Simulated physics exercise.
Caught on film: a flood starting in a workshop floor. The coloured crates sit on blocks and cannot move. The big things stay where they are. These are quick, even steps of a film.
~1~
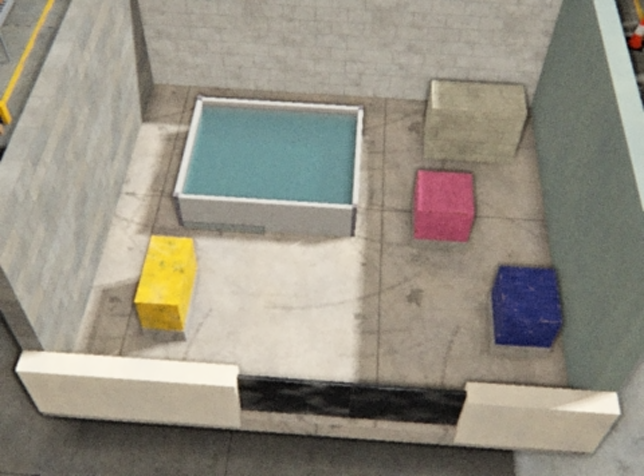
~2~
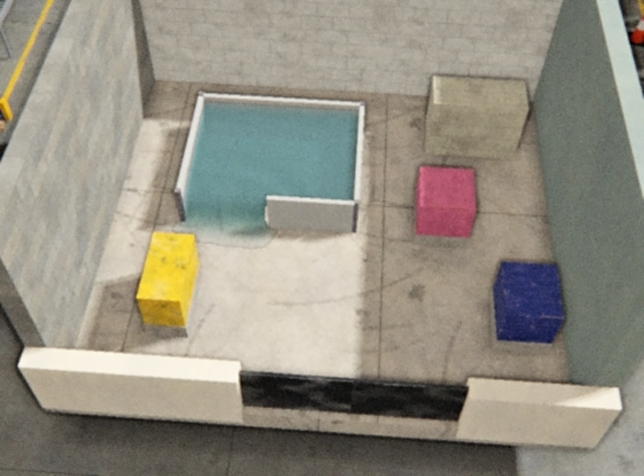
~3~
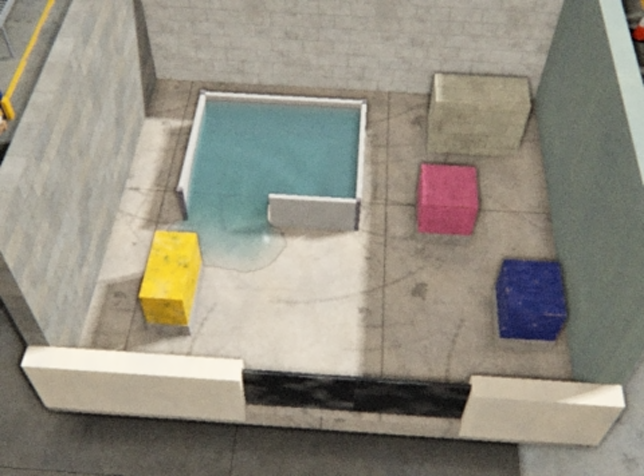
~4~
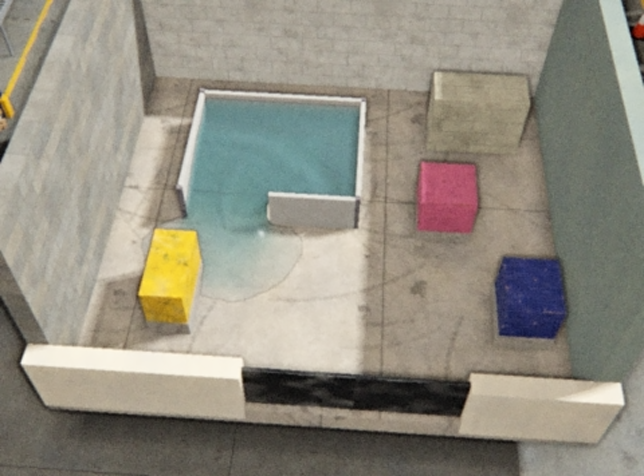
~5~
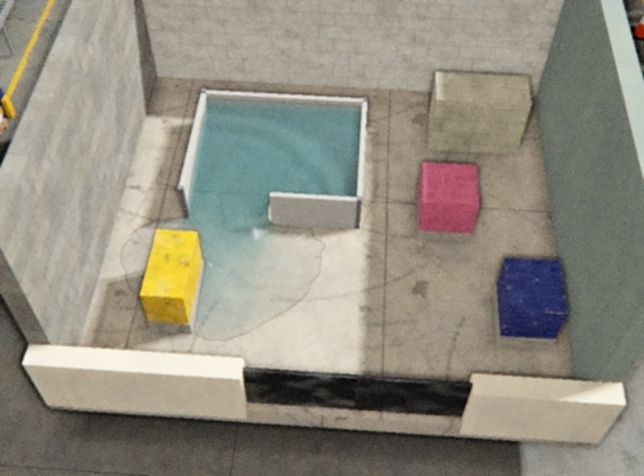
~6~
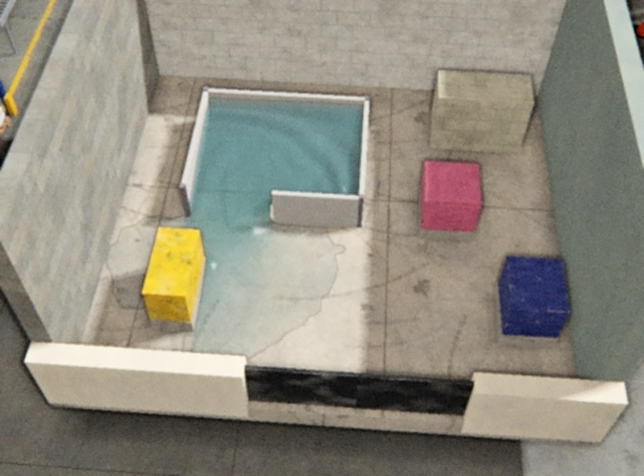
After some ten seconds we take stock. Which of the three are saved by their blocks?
The yellow crate gets wet; the pink crate stays dry; the blue crate stays dry.
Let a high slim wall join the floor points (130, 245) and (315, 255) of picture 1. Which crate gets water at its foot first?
That is the pink crate.
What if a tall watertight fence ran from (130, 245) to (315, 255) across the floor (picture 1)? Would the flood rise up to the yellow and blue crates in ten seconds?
Then: The yellow one is spared; the blue one remains dry.
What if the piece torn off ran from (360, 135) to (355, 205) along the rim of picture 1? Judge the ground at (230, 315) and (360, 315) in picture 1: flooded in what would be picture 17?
One after the other: No water, under water.
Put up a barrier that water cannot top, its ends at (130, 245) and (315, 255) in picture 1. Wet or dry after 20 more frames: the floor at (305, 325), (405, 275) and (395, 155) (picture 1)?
In that order: Not flooded, wet, free of water.
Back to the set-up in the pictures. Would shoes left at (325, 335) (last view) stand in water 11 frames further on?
There: Covered.
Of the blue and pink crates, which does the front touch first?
The blue one.
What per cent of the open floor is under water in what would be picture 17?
Roughly 35 per cent.
A moment on, water covers 25 % of the floor; the yellow crate water round its plinth, the pink crate not reached, the blue crate not reached.
Next, water covers 35 % of the floor; the yellow crate water round its plinth, the pink crate not reached, the blue crate not reached.
Then, water covers 55 % of the floor; the yellow crate water round its plinth, the pink crate water round its plinth, the blue crate water round its plinth.
Later, water covers 80 % of the floor; the yellow crate water round its plinth, the pink crate water round its plinth, the blue crate water round its plinth.
In the end, water covers 100 % of the floor; the yellow crate was topped, the pink crate stayed above the water, the blue crate stayed above the water.
